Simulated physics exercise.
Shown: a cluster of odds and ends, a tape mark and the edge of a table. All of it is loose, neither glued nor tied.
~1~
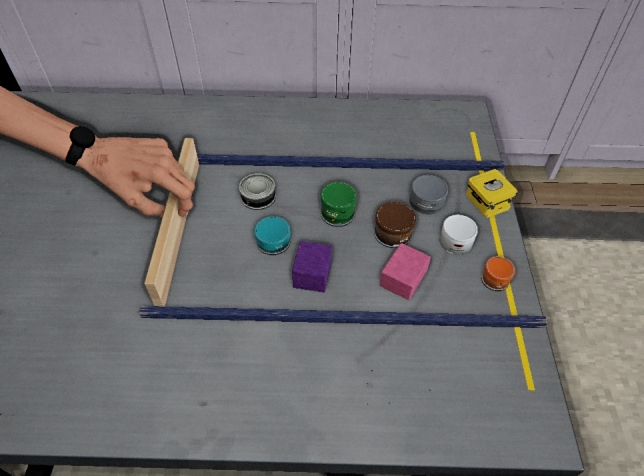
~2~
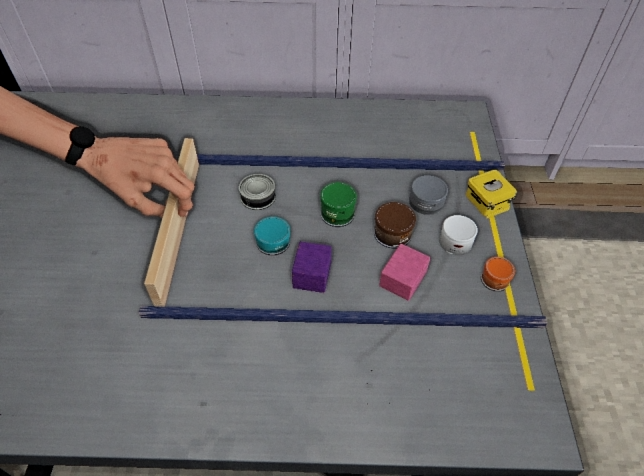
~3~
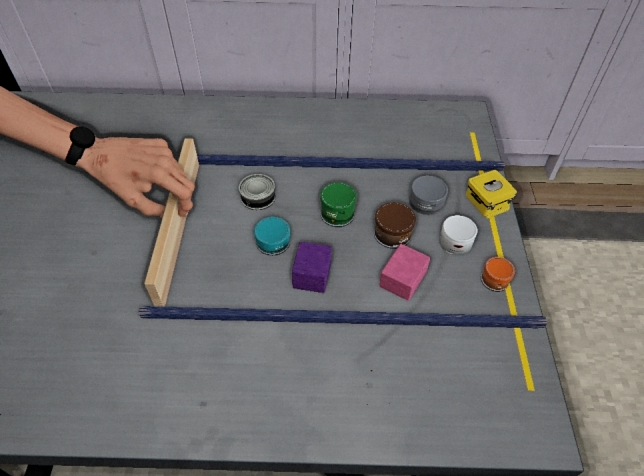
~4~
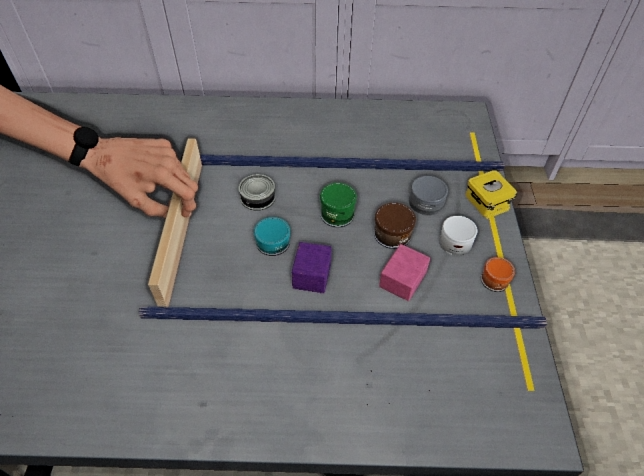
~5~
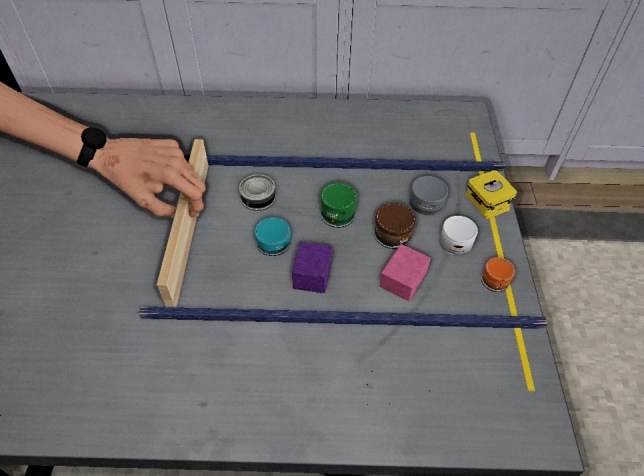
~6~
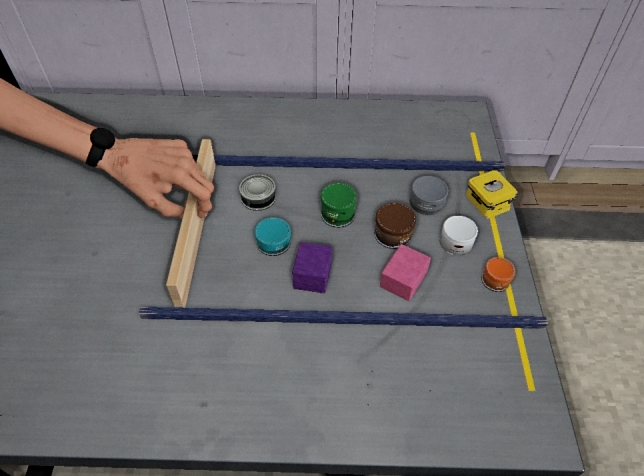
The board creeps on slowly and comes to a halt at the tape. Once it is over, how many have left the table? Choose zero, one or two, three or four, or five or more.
Five or more of them have left the table.
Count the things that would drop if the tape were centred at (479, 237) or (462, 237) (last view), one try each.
Ending up on the floor: First try 6, second try 3.
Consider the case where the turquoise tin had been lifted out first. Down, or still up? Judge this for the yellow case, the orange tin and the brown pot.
Yellow case down; orange tin down; brown pot down.
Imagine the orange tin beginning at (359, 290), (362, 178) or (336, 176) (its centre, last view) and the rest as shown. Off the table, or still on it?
Going through the places in order, it keeps its spot, it keeps its spot, and it keeps its spot.
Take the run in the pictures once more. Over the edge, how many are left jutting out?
Counting them gives 4.
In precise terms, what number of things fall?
Total: 6.
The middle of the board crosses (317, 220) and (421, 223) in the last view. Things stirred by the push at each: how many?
4 and 10.
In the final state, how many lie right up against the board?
The count in contact is 4.
A little later, none off yet; yellow case at rest near (490, 194); orange tin at rest near (498, 274); white tub at rest near (458, 236).
Next, none off yet; yellow case at rest near (490, 194); orange tin at rest near (498, 274); white tub shifted about its own width near (487, 239).
When it is over, the number that fall off is five or more; down, brown pot, pink block, grey tub, white tub, orange tin and yellow case.
